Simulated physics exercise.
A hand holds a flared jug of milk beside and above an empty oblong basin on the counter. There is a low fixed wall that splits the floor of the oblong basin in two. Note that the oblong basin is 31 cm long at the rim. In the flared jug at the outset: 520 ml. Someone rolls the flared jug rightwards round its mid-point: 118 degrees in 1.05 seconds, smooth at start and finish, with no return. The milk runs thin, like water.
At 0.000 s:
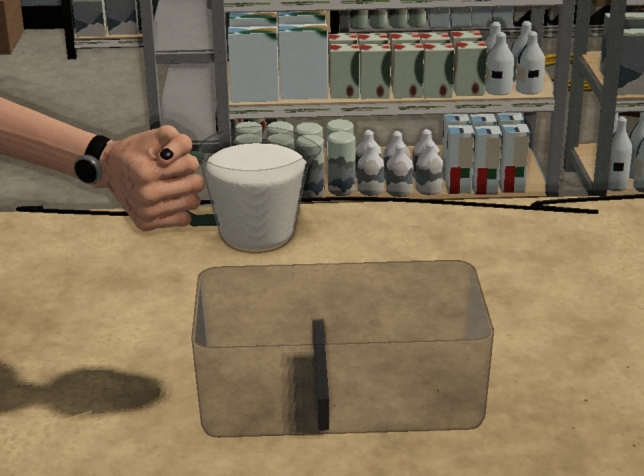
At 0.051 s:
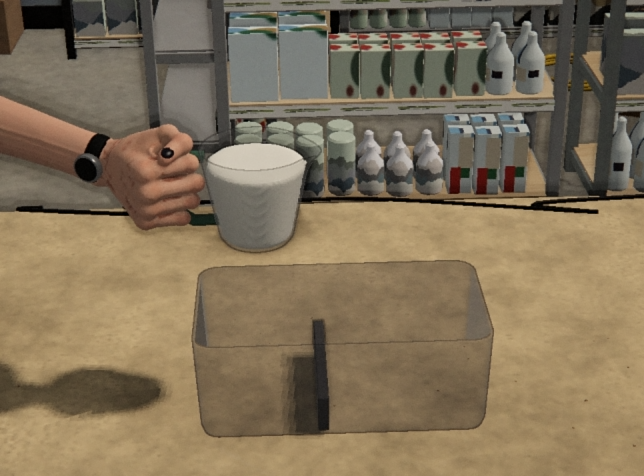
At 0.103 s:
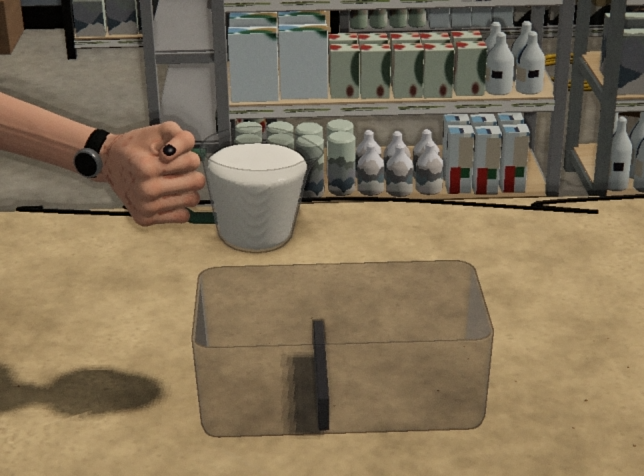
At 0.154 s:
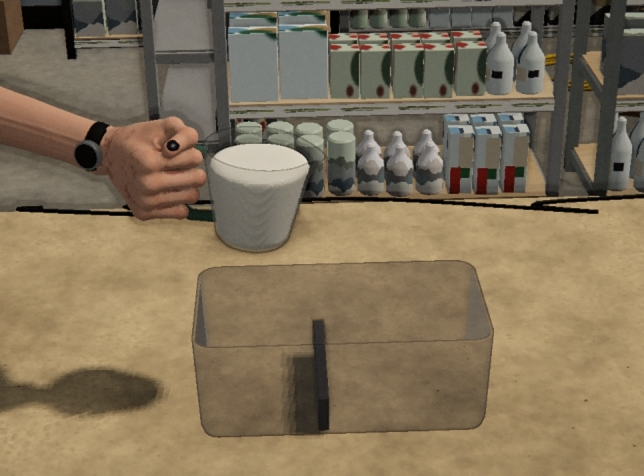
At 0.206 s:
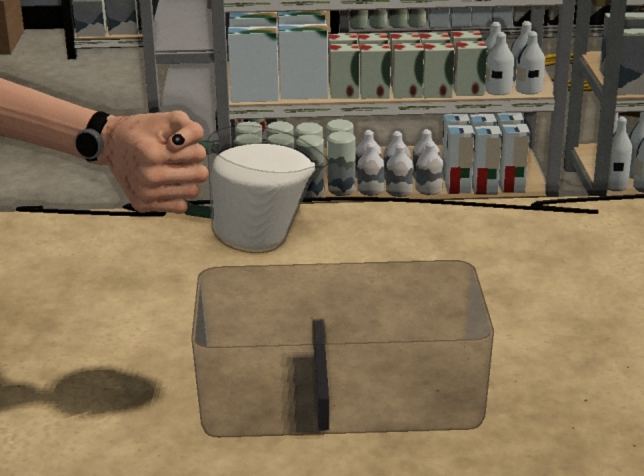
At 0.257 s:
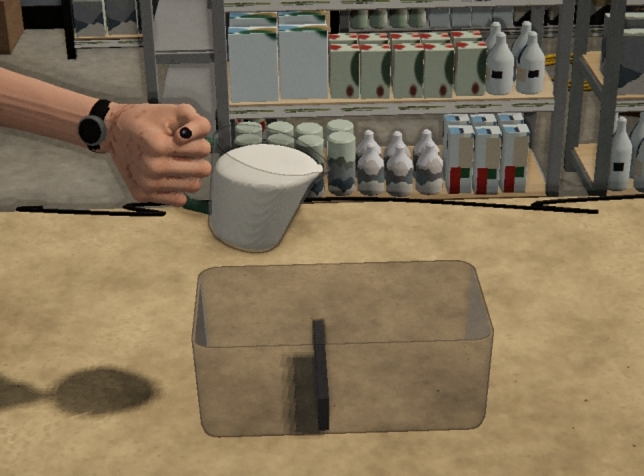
To begin with, a hand holds a flared jug of milk upright, above and beside an empty, clear oblong basin on a counter before stocked shelves. The hand slowly rolls the jug rightwards, slightly at first, then more noticeably, until it leans modestly to the right with the milk still inside.
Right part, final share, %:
94 %.
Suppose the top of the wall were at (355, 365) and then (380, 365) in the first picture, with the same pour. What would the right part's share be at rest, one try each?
It comes to 75 per cent, and then 50 per cent.
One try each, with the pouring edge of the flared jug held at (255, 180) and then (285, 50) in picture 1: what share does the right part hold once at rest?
Respectively about 35 and 85 percent.
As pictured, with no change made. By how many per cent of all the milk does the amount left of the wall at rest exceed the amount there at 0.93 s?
It comes to some 3 per cent.
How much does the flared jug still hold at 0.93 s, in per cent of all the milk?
4 per cent or so.
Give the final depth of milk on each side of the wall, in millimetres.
Depths: Left near 0 mm, right near 18 mm.
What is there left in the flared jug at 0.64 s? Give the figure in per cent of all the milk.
Close to 56 percent of the liquid remains at that time.
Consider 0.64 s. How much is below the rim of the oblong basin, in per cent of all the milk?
Near 18 in a hundred.
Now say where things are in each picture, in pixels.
It leans 0°; its right rim is at (321, 148); the milk meets the walls at (205, 162) and (306, 159); the oblong basin's rim runs from (196, 308) to (483, 299); the wall's top is at (321, 359), in the first frame.
It leans 1°; its right rim is at (322, 149); the milk meets the walls at (206, 161) and (307, 159), in the second frame.
It leans 3°; its right rim is at (323, 151); the milk meets the walls at (207, 160) and (308, 160), in the third frame.
It leans 6°; its right rim is at (326, 155); the milk meets the walls at (210, 160) and (310, 161), in the fourth frame.
It leans 11°; its right rim is at (329, 160); the milk meets the walls at (212, 161) and (315, 161), in the fifth frame.
It leans 17°; its right rim is at (332, 167); the milk meets the walls at (215, 164) and (322, 163), in the sixth frame.
After 0.64 s the tilt is 80° and 56 per cent is still to pour, 0 is left of the wall and 19 right of it.
After 0.93 s the tilt is 114° and 4 per cent is still to pour, 2 is left of the wall and 88 right of it.
After 1.23 s the tilt is 118° and 0 per cent is still to pour, 4 is left of the wall and 94 right of it.
After 1.55 s the tilt is 118° and 0 per cent is still to pour, 4 is left of the wall and 94 right of it.
In the end 4 per cent lies left of the wall, 94 right of it and 1 outside.
